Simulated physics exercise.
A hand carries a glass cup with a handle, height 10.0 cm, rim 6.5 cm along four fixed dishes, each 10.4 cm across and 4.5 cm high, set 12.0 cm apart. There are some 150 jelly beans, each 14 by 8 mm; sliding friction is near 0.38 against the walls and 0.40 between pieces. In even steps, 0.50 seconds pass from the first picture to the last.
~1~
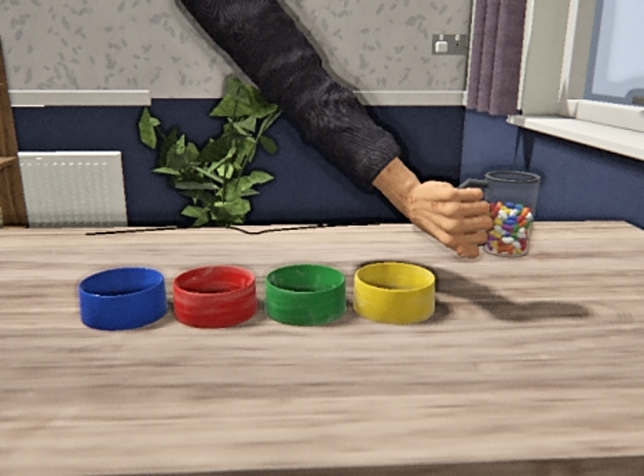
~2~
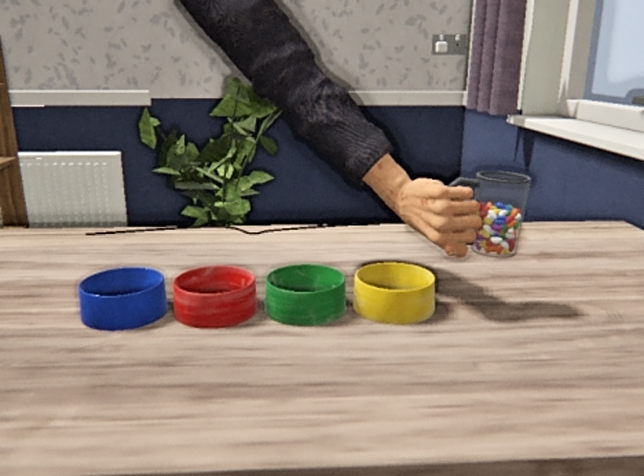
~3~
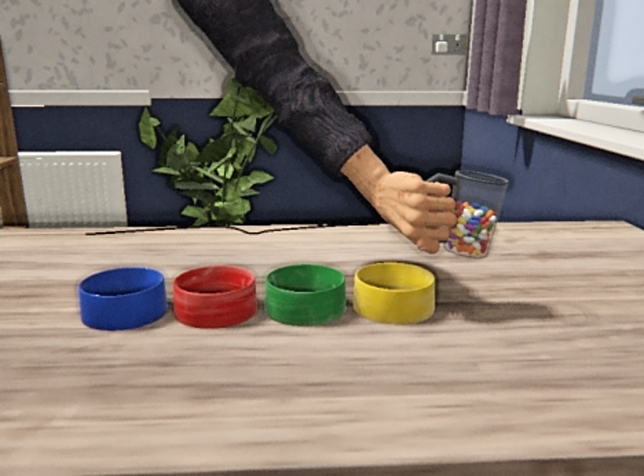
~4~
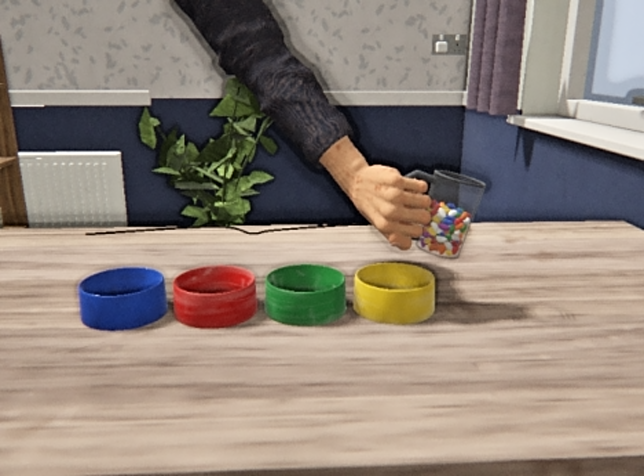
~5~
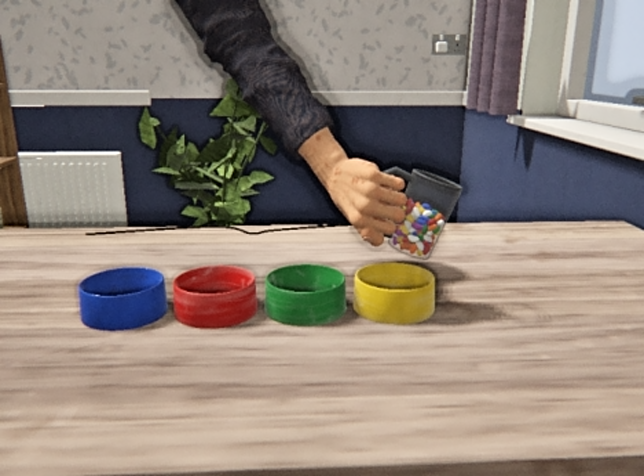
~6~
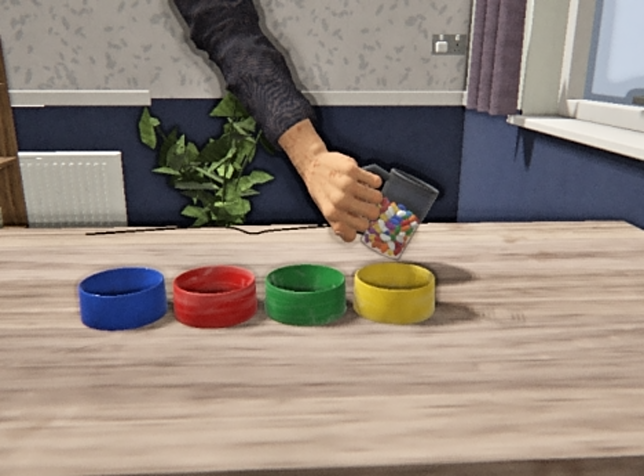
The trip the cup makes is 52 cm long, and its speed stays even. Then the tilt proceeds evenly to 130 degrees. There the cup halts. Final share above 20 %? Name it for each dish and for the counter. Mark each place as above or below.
Marks: Red below, blue above, green below, yellow below, counter above.
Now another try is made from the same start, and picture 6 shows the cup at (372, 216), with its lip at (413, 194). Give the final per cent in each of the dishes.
Red: 10 / blue: 60 / green: 0 / yellow: 0.
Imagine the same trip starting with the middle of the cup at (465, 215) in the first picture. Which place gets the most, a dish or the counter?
Top spot: Blue.
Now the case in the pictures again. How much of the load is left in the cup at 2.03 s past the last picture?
About 0 percent.
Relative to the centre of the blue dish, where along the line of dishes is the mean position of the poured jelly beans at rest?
4 cm to the right.
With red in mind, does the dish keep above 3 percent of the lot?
Red: True.
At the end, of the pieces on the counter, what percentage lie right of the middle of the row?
About 0 %.
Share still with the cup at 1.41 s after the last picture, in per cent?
My estimate is about 95 per cent.
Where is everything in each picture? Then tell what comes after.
In the first picture, cup at (509, 214), tilt 0 degrees, lip at (537, 177), moved 0.0 cm; middle of the pieces at (505, 230); yellow dish at (395, 276); green dish at (306, 278); red dish at (215, 280); blue dish at (122, 281).
In the second picture, cup at (498, 214), tilt 2 degrees, lip at (528, 178), moved 1.4 cm; middle of the pieces at (494, 230).
In the third picture, cup at (474, 215), tilt 8 degrees, lip at (506, 181), moved 4.7 cm; middle of the pieces at (468, 230).
In the fourth picture, cup at (448, 215), tilt 14 degrees, lip at (483, 184), moved 8.1 cm; middle of the pieces at (441, 230).
In the fifth picture, cup at (423, 215), tilt 20 degrees, lip at (460, 188), moved 11.5 cm; middle of the pieces at (415, 230).
In the sixth picture, cup at (397, 215), tilt 25 degrees, lip at (437, 192), moved 14.9 cm; middle of the pieces at (388, 230); yellow dish at (395, 276); green dish at (306, 278); red dish at (215, 280); blue dish at (122, 281).
Then, 0.84 s after the last picture, tilt 74 degrees; cup holds 100 %.
Then, 1.41 s after the last picture, tilt 107 degrees; cup holds 95 %.
Then, 2.03 s after the last picture, tilt 130 degrees; cup holds 0 %, red 5 %, blue 65 %.
In the end, red 10 %, blue 65 %, green 0 %, yellow 0 %, counter 30 %.
